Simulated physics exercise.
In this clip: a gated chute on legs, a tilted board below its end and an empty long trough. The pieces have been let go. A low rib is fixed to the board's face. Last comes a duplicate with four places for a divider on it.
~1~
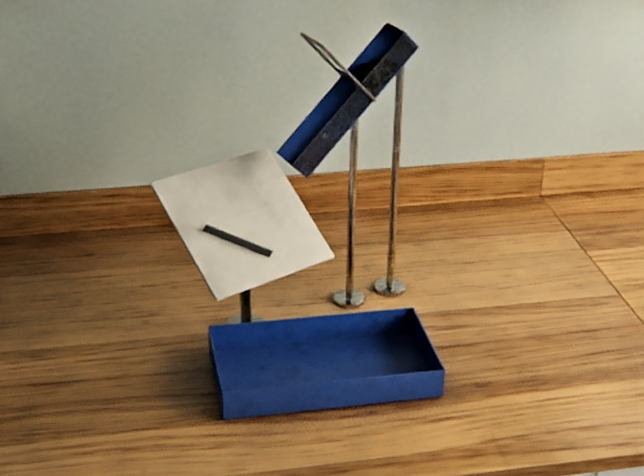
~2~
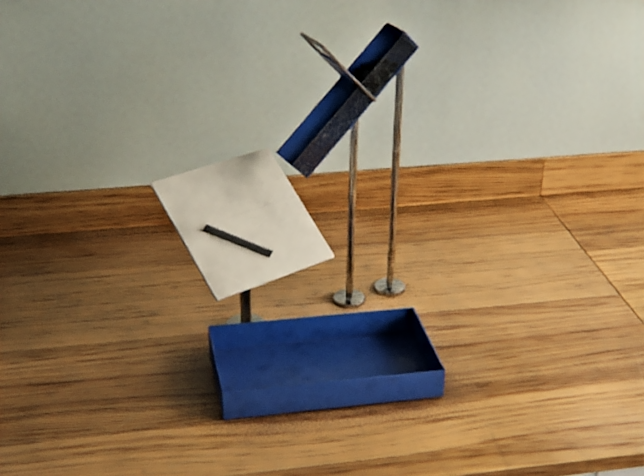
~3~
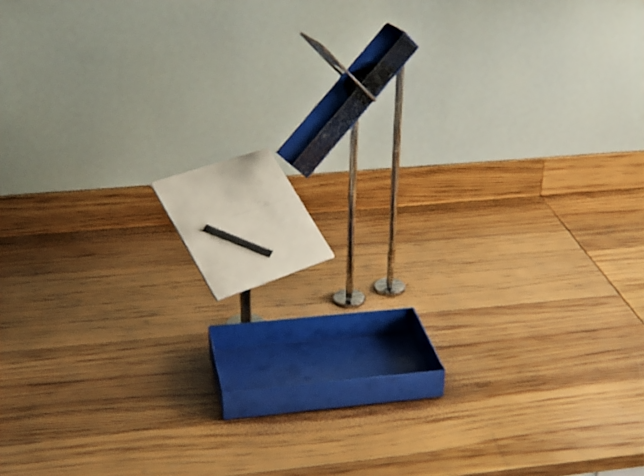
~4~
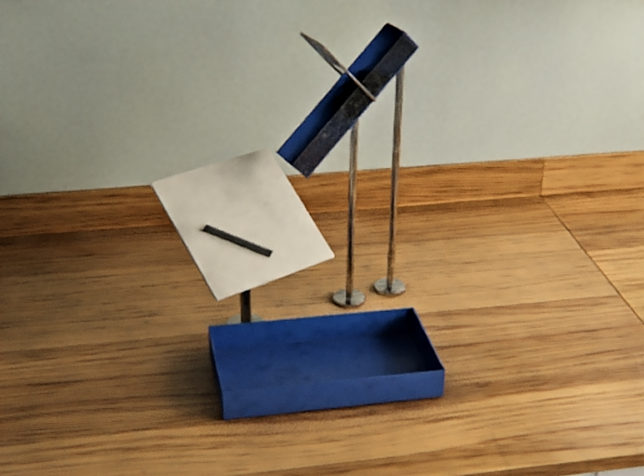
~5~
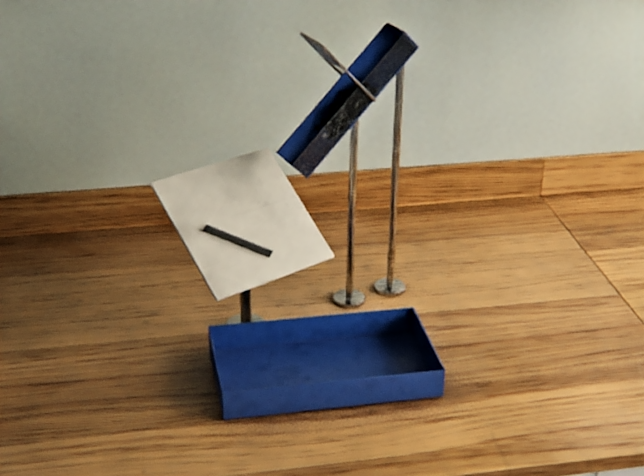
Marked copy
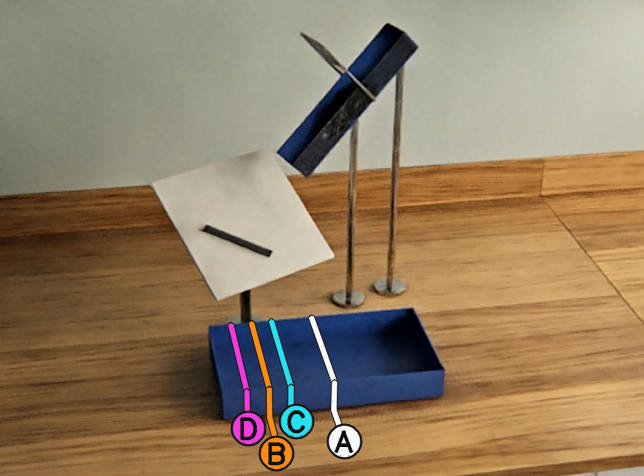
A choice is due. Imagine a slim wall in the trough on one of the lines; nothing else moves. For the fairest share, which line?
Choose A.
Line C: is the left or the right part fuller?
More lands on the right.
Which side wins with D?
Right.
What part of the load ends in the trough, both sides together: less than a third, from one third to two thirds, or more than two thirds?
It is more than two thirds.
On the marked copy, line A crosses the front rim at (334, 381); line B crosses the front rim at (269, 388); line C crosses the front rim at (290, 386); line D crosses the front rim at (246, 390).
With A, of what is caught, close to half on the left of the divider, close to half on the right.
With B, of what is caught, only a few on the left of the divider, all but a few on the right.
With C, of what is caught, a small share on the left of the divider, all but a few on the right.
With D, of what is caught, only a few on the left of the divider, all but a few on the right.
